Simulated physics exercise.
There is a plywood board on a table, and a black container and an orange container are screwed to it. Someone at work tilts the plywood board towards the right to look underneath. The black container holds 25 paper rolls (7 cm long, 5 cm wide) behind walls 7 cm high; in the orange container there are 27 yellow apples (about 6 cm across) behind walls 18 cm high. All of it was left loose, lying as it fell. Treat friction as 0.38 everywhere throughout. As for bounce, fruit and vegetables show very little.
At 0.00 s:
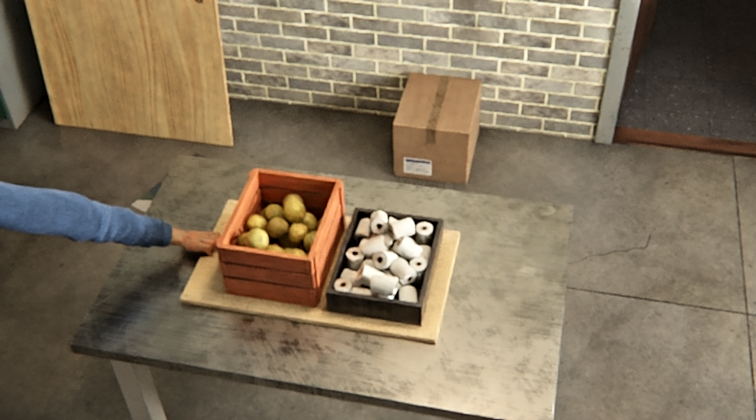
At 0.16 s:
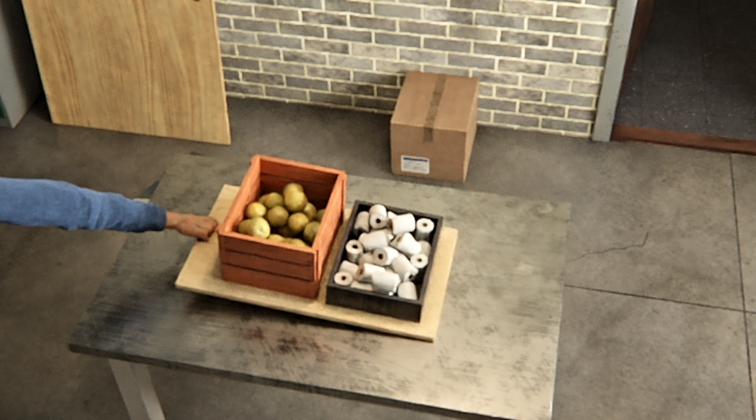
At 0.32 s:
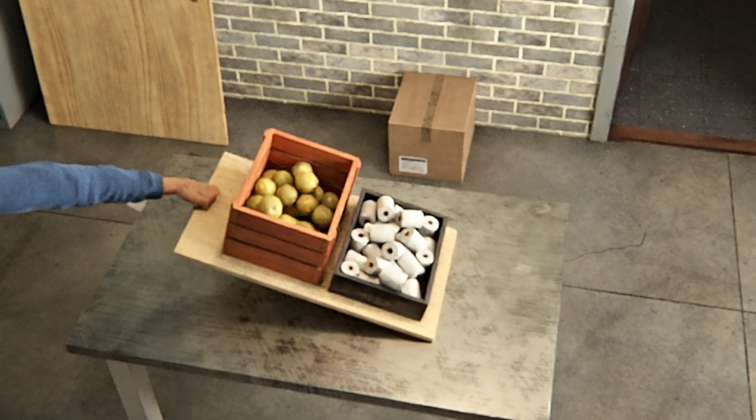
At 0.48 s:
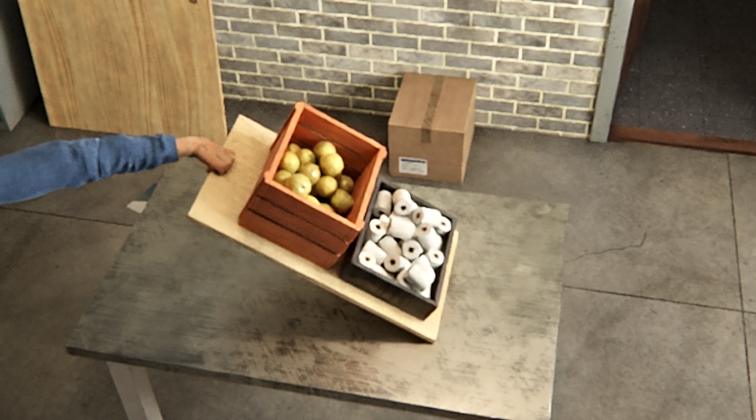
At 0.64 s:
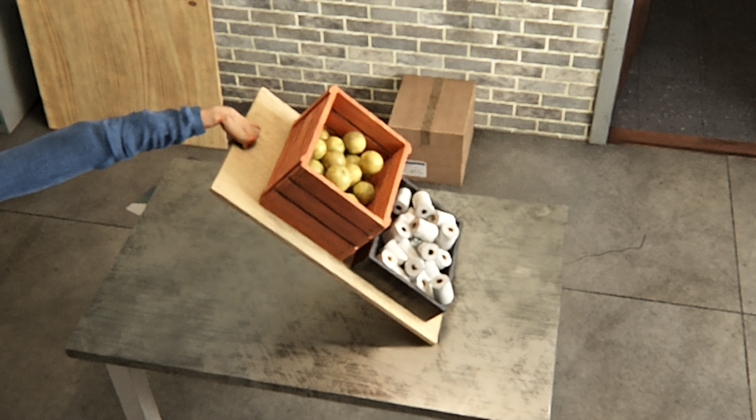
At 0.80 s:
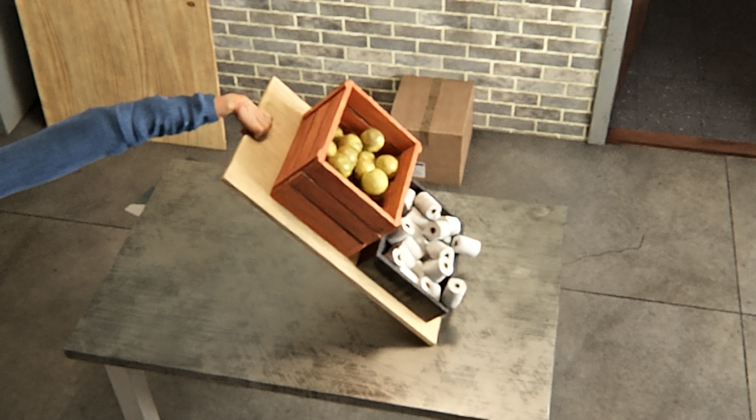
An arm in a blue sleeve lifted the left end of a board on a table, tilting it steeply rightward with an orange crate of yellow fruit and a black box of bunched-up white rolls.
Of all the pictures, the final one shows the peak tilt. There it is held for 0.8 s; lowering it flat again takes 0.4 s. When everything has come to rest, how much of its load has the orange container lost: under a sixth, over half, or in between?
It spills under one sixth.
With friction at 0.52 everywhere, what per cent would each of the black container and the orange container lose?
Black container 20, orange container 0 per cent.
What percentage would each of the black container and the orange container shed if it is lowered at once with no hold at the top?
That would cost black container 20 per cent of its load and orange container 0 per cent.
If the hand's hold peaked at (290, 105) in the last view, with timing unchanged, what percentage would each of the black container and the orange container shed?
In that case black container sheds 40 percent of its load and orange container sheds 10 percent.
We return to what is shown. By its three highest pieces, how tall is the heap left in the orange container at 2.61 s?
I'd say some 14 cm high.
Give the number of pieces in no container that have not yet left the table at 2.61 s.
Some 8 in number.
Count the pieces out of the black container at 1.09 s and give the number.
Black container: Roughly 4 out by then.
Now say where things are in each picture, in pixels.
In the first frame (places track the rim corner closest to us here), orange container (307, 258); black container (417, 305); tipped 0°; all still inside.
Orange container (311, 250); black container (418, 302); tipped 5°, in the second frame.
Orange container (327, 237); black container (424, 302); tipped 16°, in the third frame.
Orange container (355, 226); black container (435, 303); tipped 29°, in the fourth frame.
Orange container (383, 223); black container (442, 307); tipped 40°, in the fifth frame.
Orange container (395, 222); black container (445, 308); tipped 45°; all still inside, in the sixth frame.
After 1.09 s, tilt 45°; the black container is down by 4 of 25 and the orange container has all 27.
After 1.45 s, tilt 45°; the black container is down by 6 of 25 and the orange container has all 27.
After 1.96 s, tilt 1°; the black container is down by 7 of 25 and the orange container has all 27.
Outcome (at 2.61 s), the black container is down by 7 of 25 and the orange container has all 27. Asked share, 0 of 27, 0 per cent.
